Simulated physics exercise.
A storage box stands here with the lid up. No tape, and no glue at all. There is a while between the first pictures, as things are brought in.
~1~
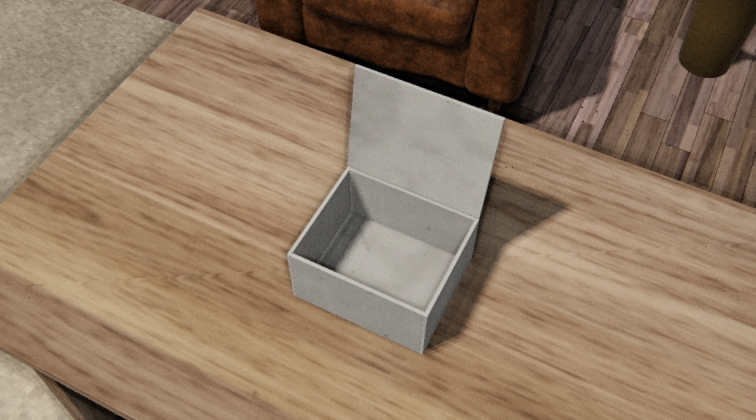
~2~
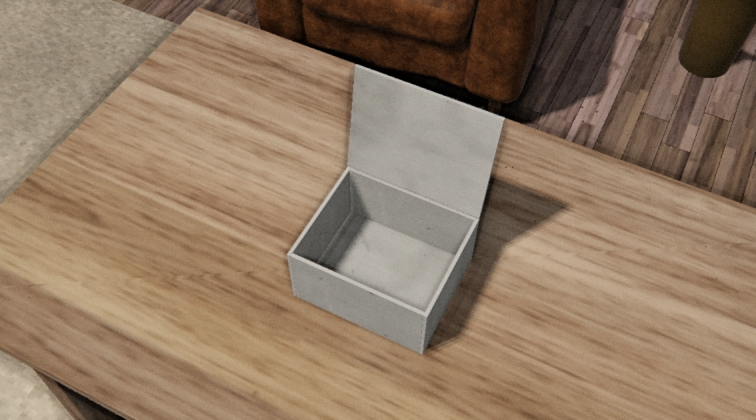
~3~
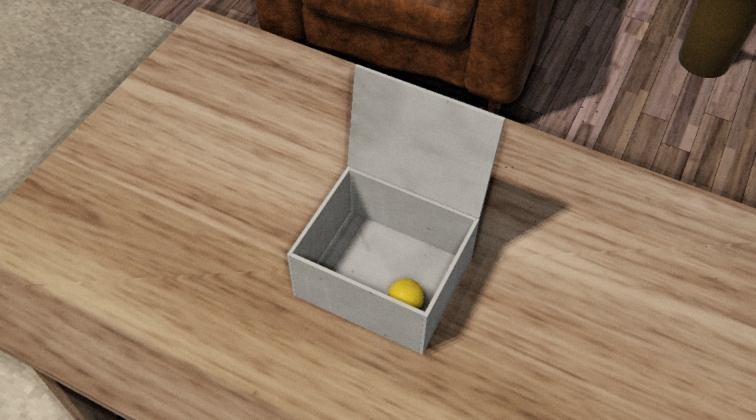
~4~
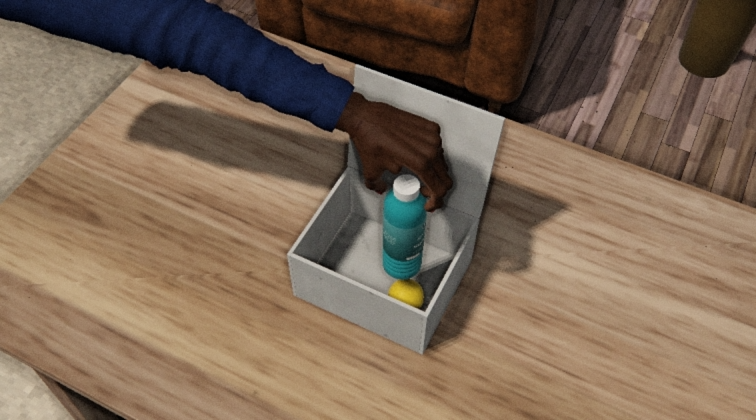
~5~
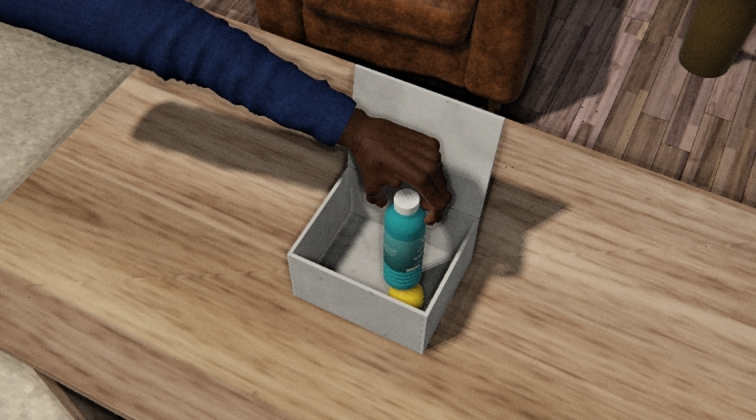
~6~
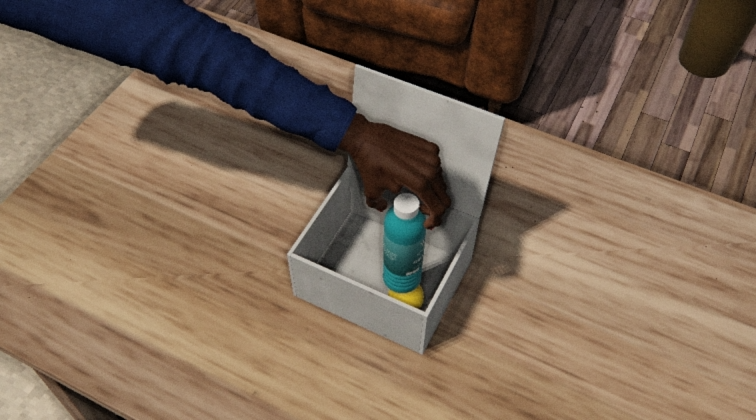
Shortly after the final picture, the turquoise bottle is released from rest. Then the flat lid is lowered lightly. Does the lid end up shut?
The lid is going to drop into place.
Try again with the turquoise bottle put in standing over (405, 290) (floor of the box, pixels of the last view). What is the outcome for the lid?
Result: Lid drops fully.
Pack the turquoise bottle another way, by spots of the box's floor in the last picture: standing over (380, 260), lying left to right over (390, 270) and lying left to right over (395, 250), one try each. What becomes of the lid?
In the first case the lid stays propped open; in the second it comes down fully; in the third it comes down fully.
Then, 0.40 s after the last picture, turquoise bottle tipped 62° from how it was near (380, 238); yellow lemon rolled a little.
Then, 1.40 s after the last picture, lid 70° above the rim; turquoise bottle on its side near (385, 251); yellow lemon rolled about its own width.
Then, 1.90 s after the last picture, lid 21° above the rim; turquoise bottle on its side near (385, 251); yellow lemon rolled about its own width.
At rest, lid shut; tipped over in the box, turquoise bottle; yellow lemon in place. Seen from the same camera at the end, turquoise bottle near (385, 251).
